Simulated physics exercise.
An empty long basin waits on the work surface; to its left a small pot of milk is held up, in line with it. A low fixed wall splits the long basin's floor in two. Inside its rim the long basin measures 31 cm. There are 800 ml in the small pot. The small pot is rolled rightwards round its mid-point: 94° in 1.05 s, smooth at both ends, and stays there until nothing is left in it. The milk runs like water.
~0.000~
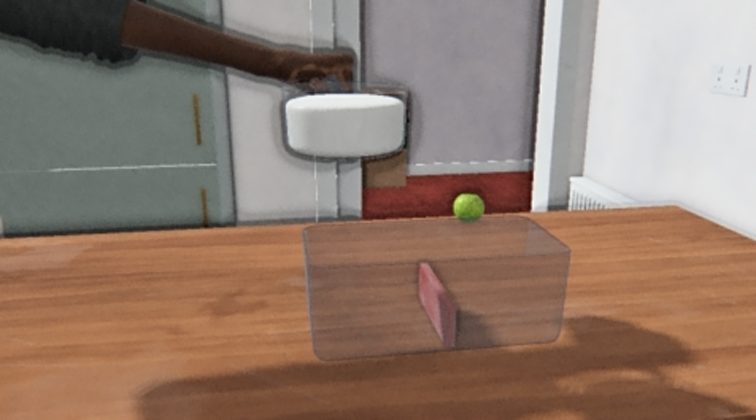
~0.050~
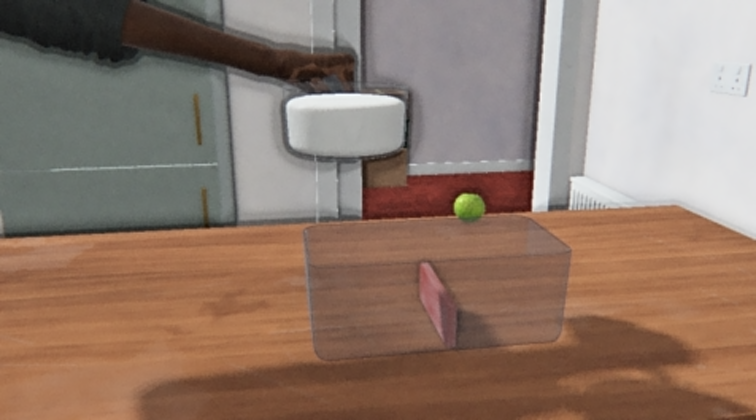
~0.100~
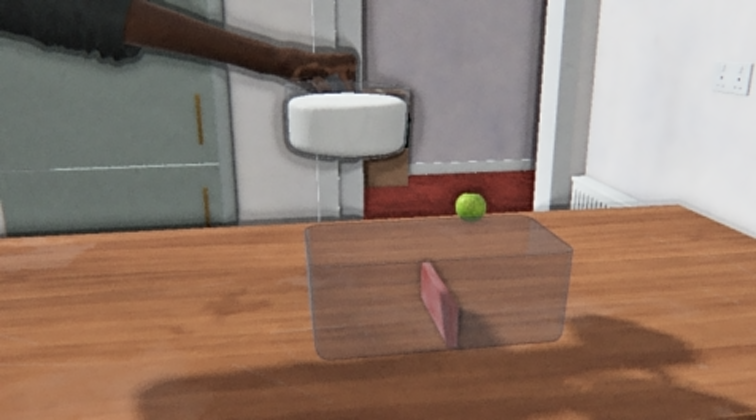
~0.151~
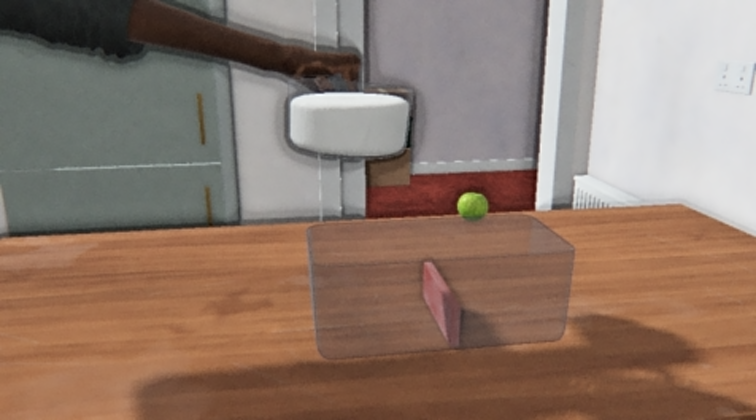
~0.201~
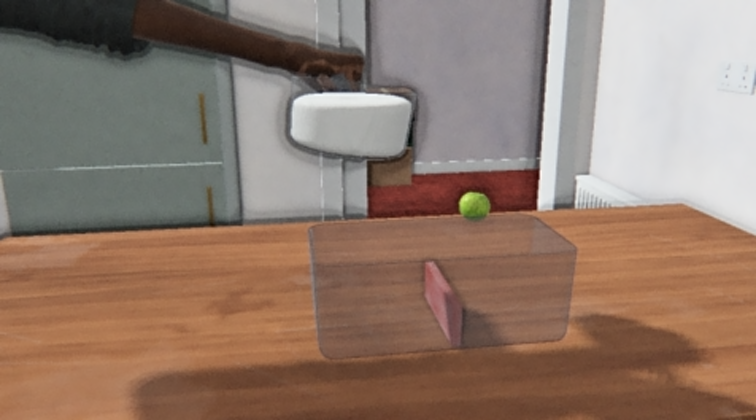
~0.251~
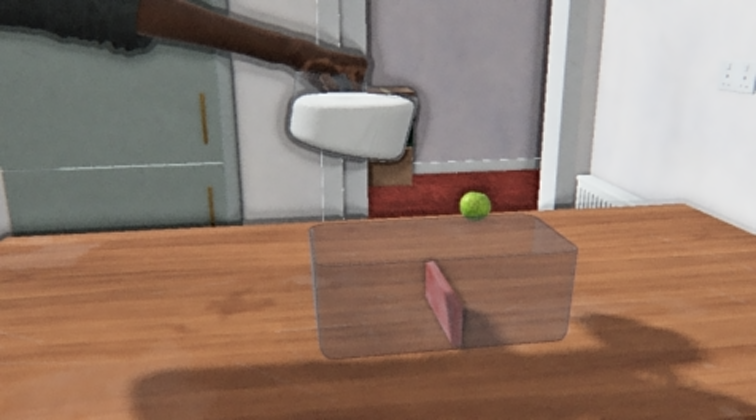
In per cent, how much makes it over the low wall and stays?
The far part has some 73 per cent.
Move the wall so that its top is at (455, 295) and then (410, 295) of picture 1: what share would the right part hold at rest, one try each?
First 50, then 90 per cent.
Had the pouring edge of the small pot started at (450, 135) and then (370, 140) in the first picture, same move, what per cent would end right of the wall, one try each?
In turn about 95 and 10 per cent.
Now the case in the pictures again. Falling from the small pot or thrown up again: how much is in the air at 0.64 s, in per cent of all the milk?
Some 32 per cent.
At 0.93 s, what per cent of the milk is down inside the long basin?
Near 72 in a hundred.
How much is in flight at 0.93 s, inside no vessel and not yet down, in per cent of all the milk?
Near 14 in a hundred.
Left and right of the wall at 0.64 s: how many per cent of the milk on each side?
Left about 2, right about 7.
Then, 0.64 s in, the tilt is 63° and 61 per cent is still to pour, 2 is left of the wall and 7 right of it.
Then, 0.93 s in, the tilt is 91° and 15 per cent is still to pour, 5 is left of the wall and 66 right of it.
Then, 1.23 s in, the tilt is 94° and 3 per cent is still to pour, 20 is left of the wall and 73 right of it.
Then, 1.55 s in, the tilt is 94° and 1 per cent is still to pour, 25 is left of the wall and 73 right of it.
Finally, 26 per cent lies left of the wall, 73 right of it and 1 outside.
